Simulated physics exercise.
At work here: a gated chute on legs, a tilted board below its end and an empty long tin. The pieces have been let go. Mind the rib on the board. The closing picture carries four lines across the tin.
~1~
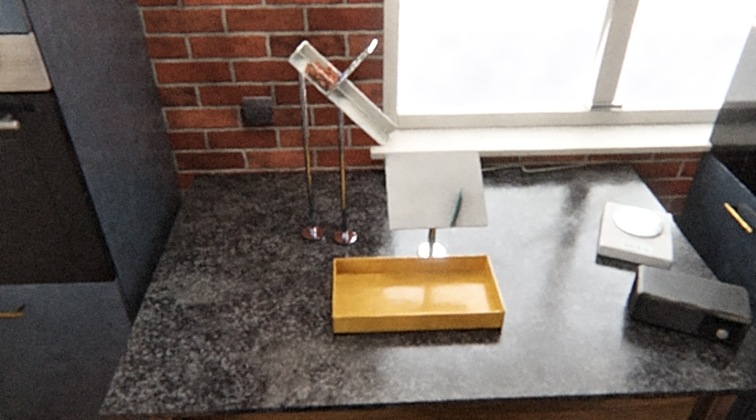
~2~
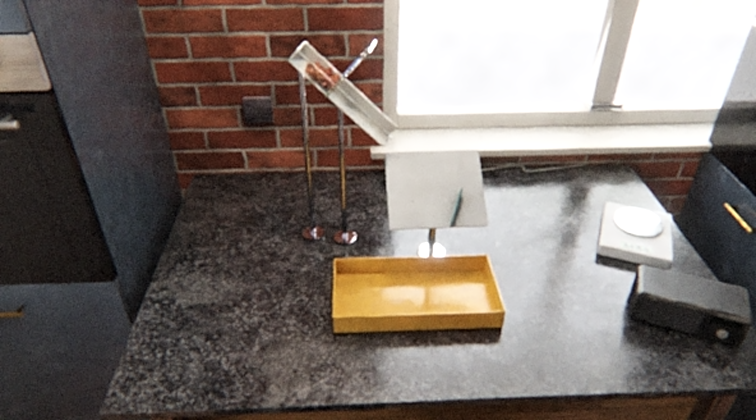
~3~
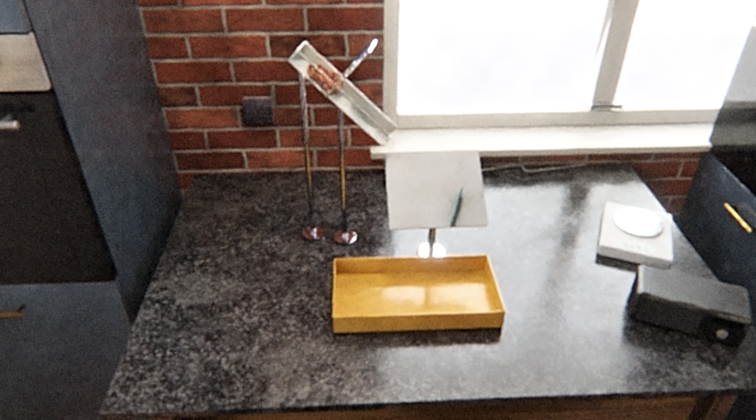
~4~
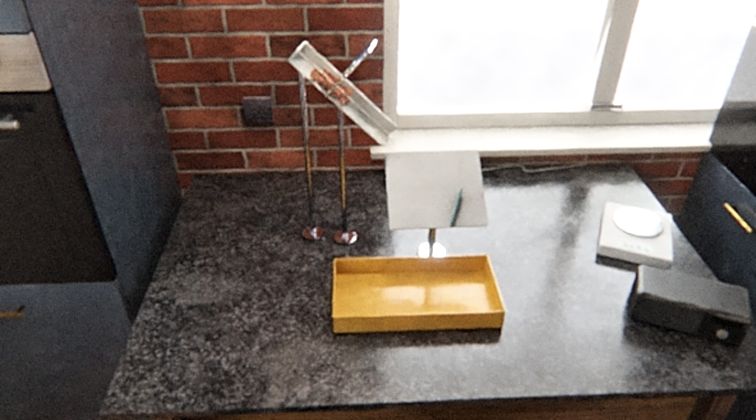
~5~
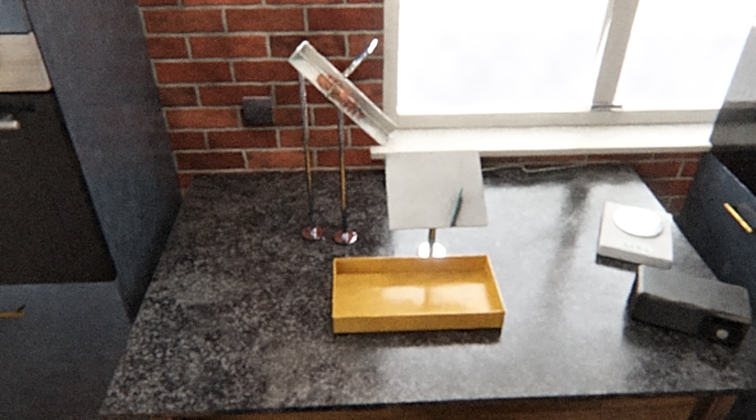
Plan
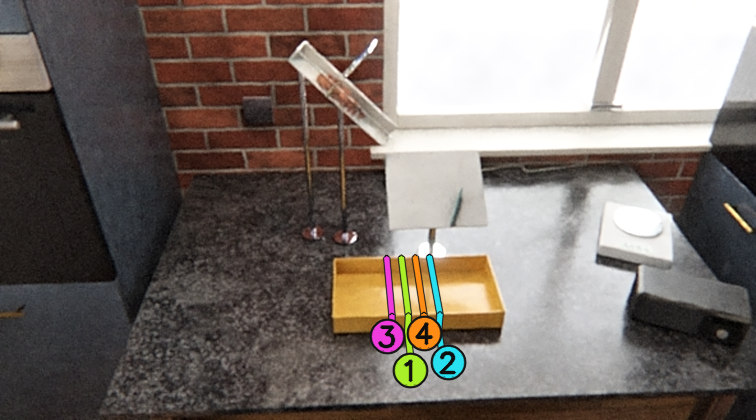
On a dark speckled counter against a brick wall, a small clump of reddish-brown pieces slides partway down a clear, slanted chute on thin legs, above a tilted pale board and an empty yellow tin.
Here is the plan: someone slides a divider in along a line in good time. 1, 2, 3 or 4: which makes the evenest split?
The answer is line 2.
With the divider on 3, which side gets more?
Right.
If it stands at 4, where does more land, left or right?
Right.
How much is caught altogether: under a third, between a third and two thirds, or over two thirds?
It is over two thirds.
On the marked copy, line 1 crosses the front rim at (408, 314); line 2 crosses the front rim at (439, 313); line 3 crosses the front rim at (391, 315); line 4 crosses the front rim at (423, 314).
With 1, of what is caught, a stray few on the left of the divider, nearly all on the right.
With 2, of what is caught, about a third on the left of the divider, about two thirds on the right.
With 3, of what is caught, none on the left of the divider, all on the right.
With 4, of what is caught, a small part on the left of the divider, nearly all on the right.
